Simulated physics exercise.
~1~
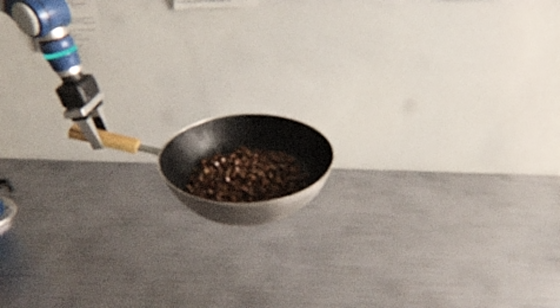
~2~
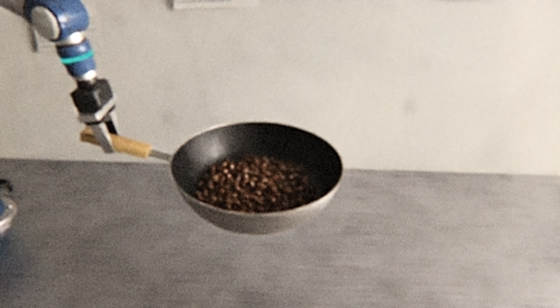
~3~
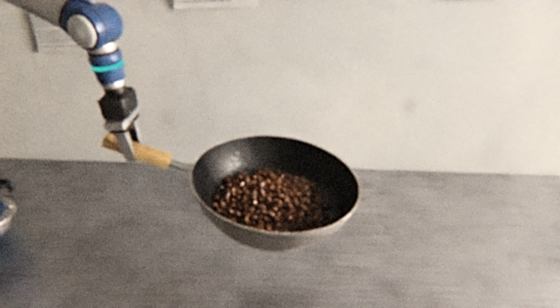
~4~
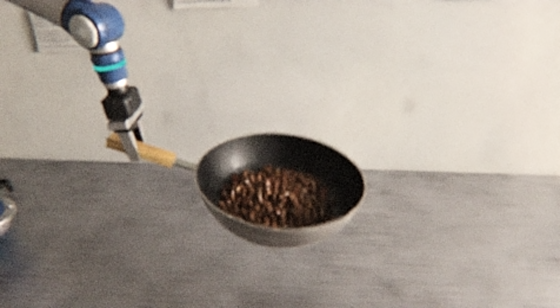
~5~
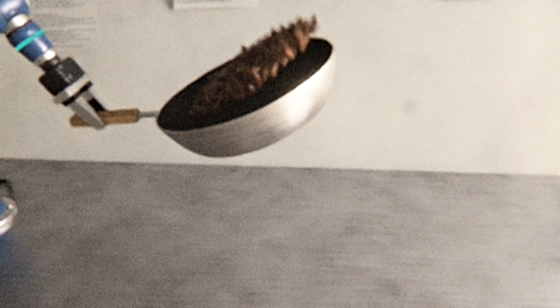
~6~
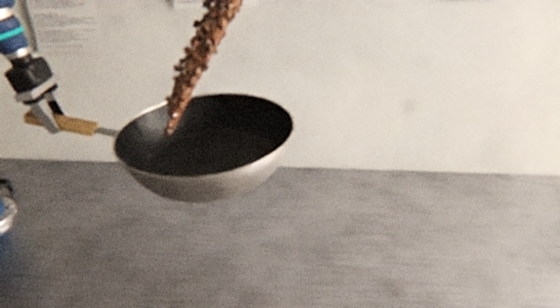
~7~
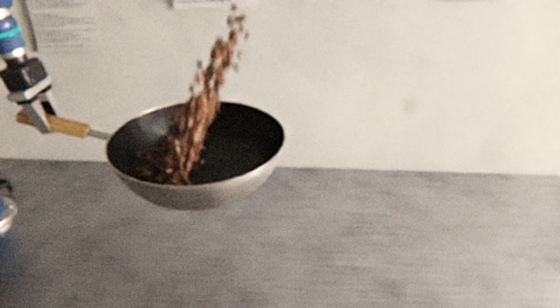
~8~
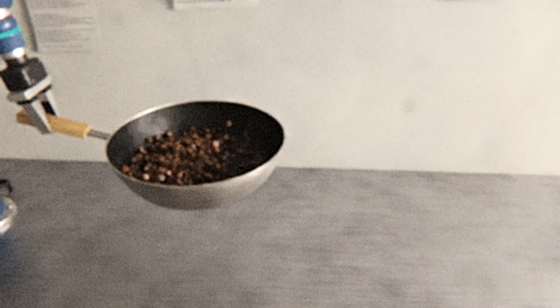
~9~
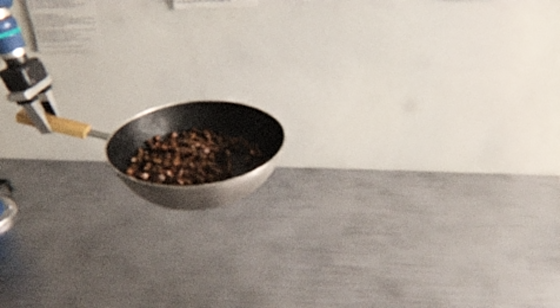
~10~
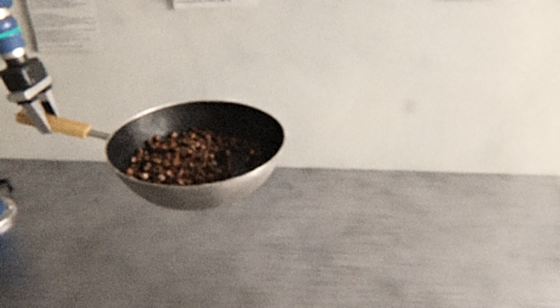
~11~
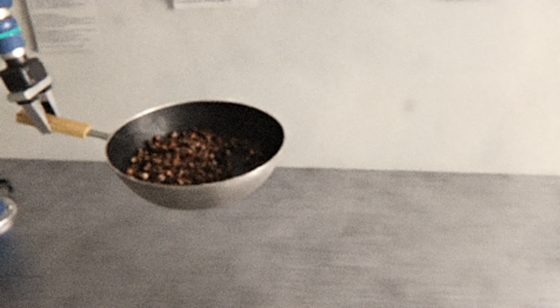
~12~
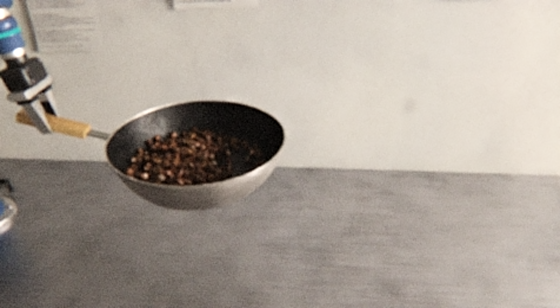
A robot arm grips the wooden handle of a dark frying pan holding a heap of small brown pellets above a grey table. It carries the pan a little to the right and down, then swings it up and back to the left, tipping the far side upward. The pellets slide up the raised side and leave the pan in a long, narrow streak. As the pan levels out, they drop back into it, bunching toward the handle side. The pan then stays still, with the pellets resting inside and none visible on the table.
